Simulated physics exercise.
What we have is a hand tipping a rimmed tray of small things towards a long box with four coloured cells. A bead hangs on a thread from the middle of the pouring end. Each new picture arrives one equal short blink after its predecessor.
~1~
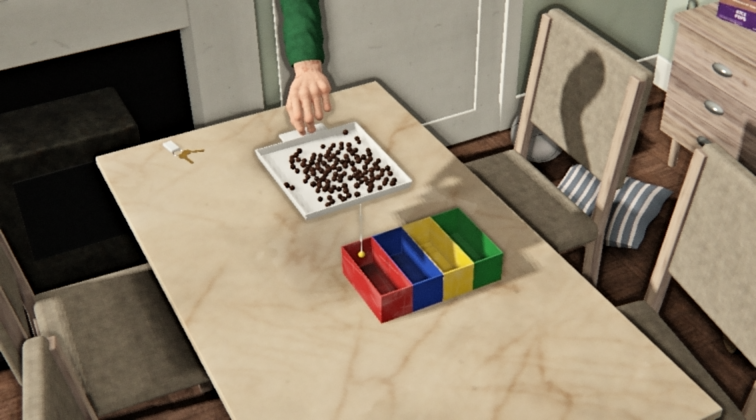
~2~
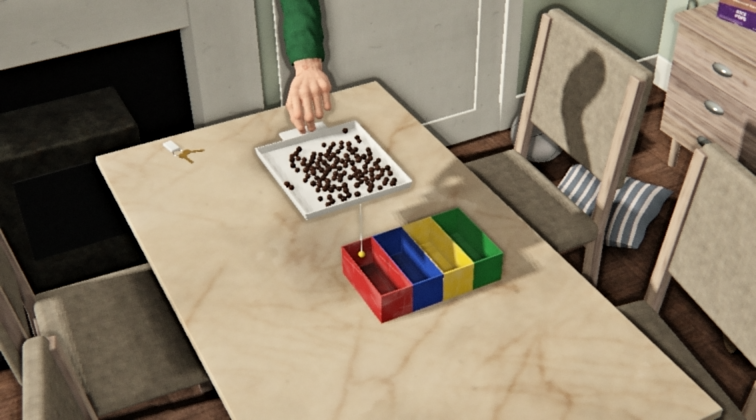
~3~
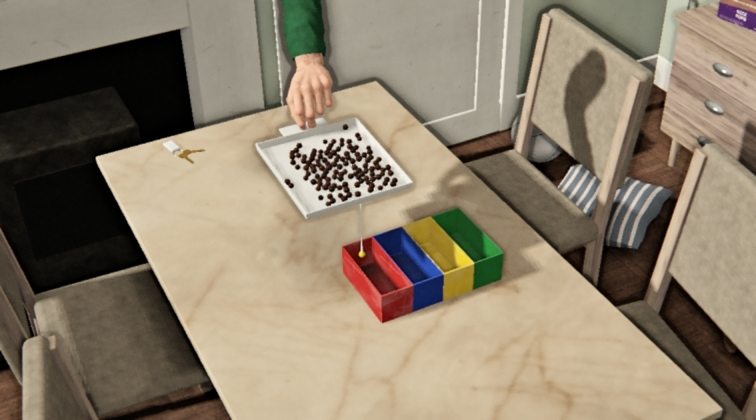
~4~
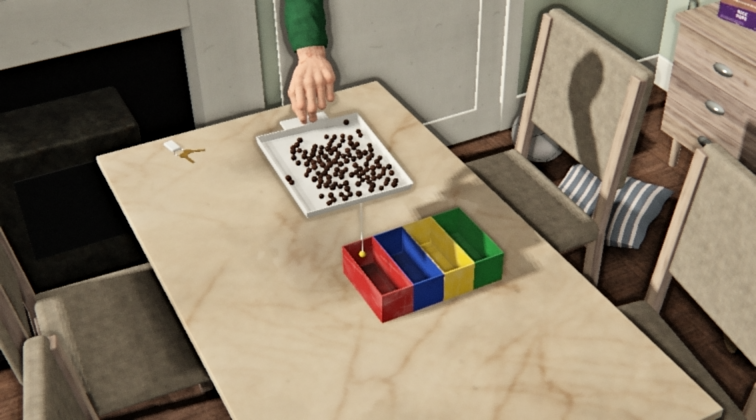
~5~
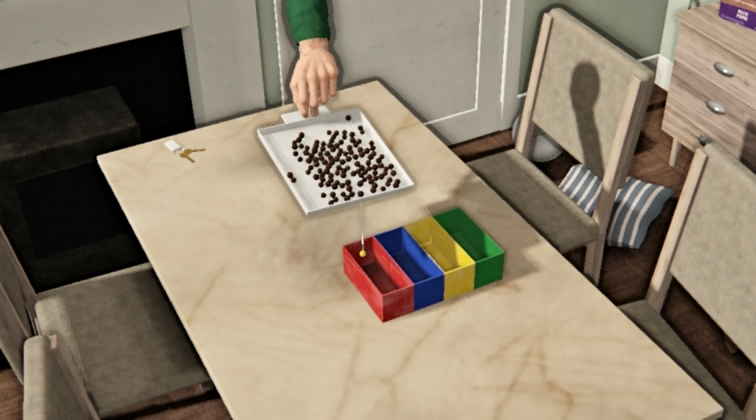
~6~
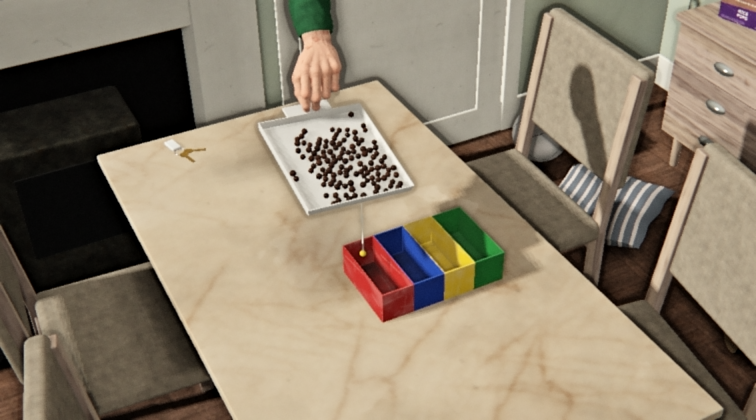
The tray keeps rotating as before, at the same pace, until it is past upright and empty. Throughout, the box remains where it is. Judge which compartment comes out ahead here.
I would say the blue compartment.
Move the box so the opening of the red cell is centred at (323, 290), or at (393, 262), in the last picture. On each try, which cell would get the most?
Try 1: The cell in green. Try 2: The cell in blue.
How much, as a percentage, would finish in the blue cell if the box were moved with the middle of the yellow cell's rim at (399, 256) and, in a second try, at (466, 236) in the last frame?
First try: Roughly 10 per cent; second try: Roughly 20 per cent.
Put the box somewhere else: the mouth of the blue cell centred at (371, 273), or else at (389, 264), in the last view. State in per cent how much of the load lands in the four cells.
You'd get 100 per cent first and 100 per cent second.
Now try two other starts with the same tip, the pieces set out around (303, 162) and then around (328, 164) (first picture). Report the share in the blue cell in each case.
Close to 60 per cent, followed by close to 60 per cent.
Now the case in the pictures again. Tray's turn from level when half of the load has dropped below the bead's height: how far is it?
90° or so.
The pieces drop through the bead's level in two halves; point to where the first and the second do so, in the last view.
At (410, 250) for the first part, then at (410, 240) for the others.
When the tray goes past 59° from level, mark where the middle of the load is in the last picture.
Roughly at (377, 177).
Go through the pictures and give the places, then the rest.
In the first frame, corners of the pouring end at (306, 213) and (410, 181), level; middle of the load at (339, 169), chocolate balls; bead on its thread at (362, 254); red cell at (397, 302); blue cell at (428, 290); yellow cell at (458, 279); green cell at (488, 269).
In the second frame, corners of the pouring end at (306, 213) and (410, 181), level; middle of the load at (339, 168).
In the third frame, corners of the pouring end at (307, 212) and (410, 182), tipped barely, lowest at the right corner; middle of the load at (340, 167).
In the fourth frame, corners of the pouring end at (308, 211) and (411, 183), tipped a little, lowest at the right corner; middle of the load at (341, 164).
In the fifth frame, corners of the pouring end at (309, 210) and (412, 184), tipped a little, lowest at the right corner; middle of the load at (343, 162).
In the sixth frame, corners of the pouring end at (309, 209) and (412, 185), tipped clearly, lowest at the right corner; middle of the load at (345, 161), nearly all on the move; red cell at (398, 301); blue cell at (429, 290); yellow cell at (459, 279); green cell at (489, 268).
Soon after the last picture, tray tipped steeply; all on the tray.
A little later, tray tipped right over; a small part on the tray; about half in the blue cell; a small part in the red cell; a small part in the yellow cell; a stray few in the green cell; about a quarter falling or outside the box.
Later still, tray tipped past a quarter turn; about two thirds in the blue cell; about a quarter in the red cell; a small part in the yellow cell; a stray few in the green cell; a stray few falling or outside the box.
At rest, tray tipped past a quarter turn; about two thirds in the blue cell; about a quarter in the red cell; a small part in the yellow cell; a stray few in the green cell; a stray few outside the box.
